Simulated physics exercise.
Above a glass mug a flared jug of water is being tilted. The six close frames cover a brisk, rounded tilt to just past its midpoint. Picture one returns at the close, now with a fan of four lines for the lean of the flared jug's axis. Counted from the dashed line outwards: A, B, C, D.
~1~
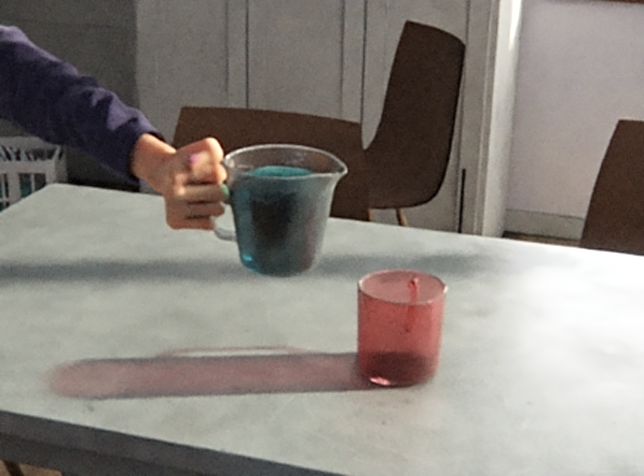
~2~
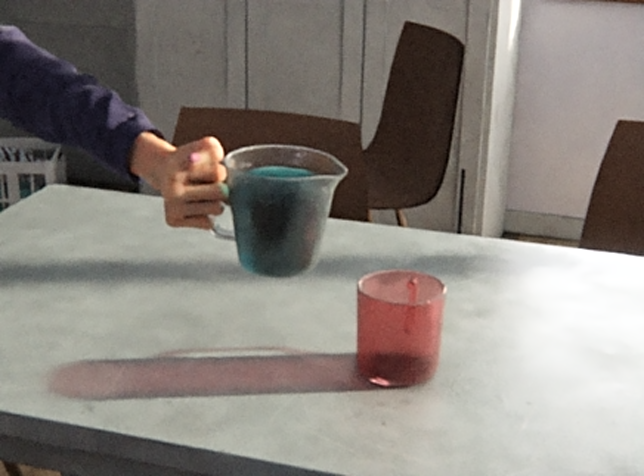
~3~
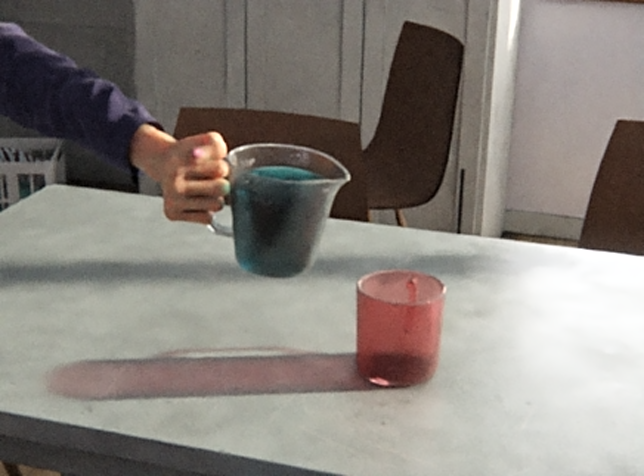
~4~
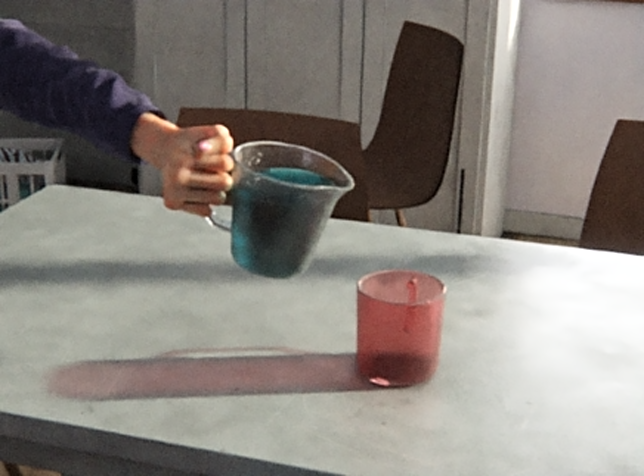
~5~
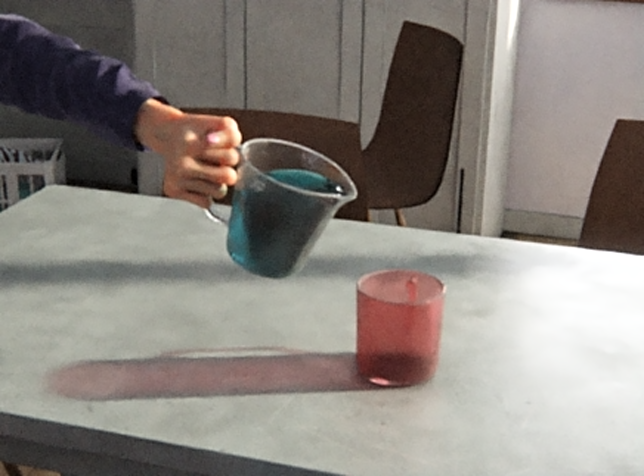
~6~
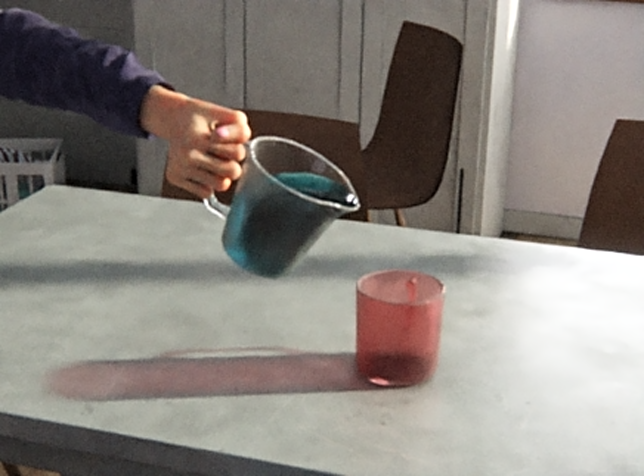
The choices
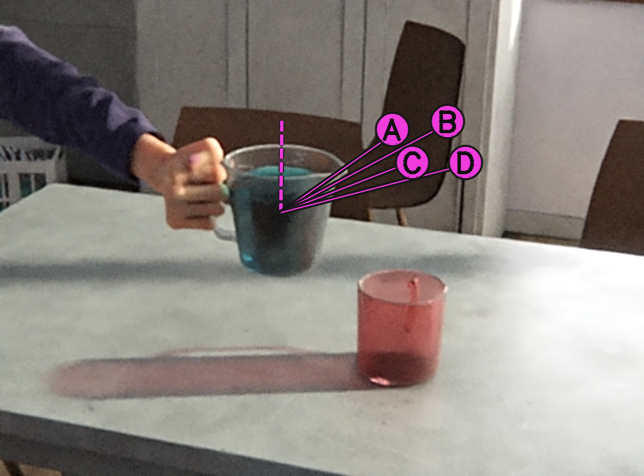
A hand in a dark purple sleeve held a clear jug of blue liquid above a table, near a red glass, then gradually tilted the jug to the right, with nothing leaving its lip.
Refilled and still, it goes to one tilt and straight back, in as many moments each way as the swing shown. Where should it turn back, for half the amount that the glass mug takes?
I would pick tilt B.
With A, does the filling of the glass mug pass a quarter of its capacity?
Yes, clearly.
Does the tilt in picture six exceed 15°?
Yes, it does.
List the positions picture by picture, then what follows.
Upright, lip at (344, 171); rim of the glass mug round (402, 285); nothing has left yet.
Upright, lip at (344, 173); nothing has left yet.
Tipped about 5°, lip at (347, 178); nothing has left yet.
Tipped about 11°, lip at (351, 186); nothing has left yet.
Tipped about 19°, lip at (354, 196); nothing has left yet.
Tipped about 27°, lip at (356, 207); nothing has left yet.
On the marked copy, A at (381, 142); B at (433, 131); C at (395, 167); D at (449, 168).
If A is chosen, the glass mug ends with about 38 % of what it can hold.
If B is chosen, the glass mug ends with about 50 % of what it can hold.
If C is chosen, the glass mug ends with about 61 % of what it can hold.
If D is chosen, the glass mug ends with about 70 % of what it can hold; 4 % of the water is spilt.
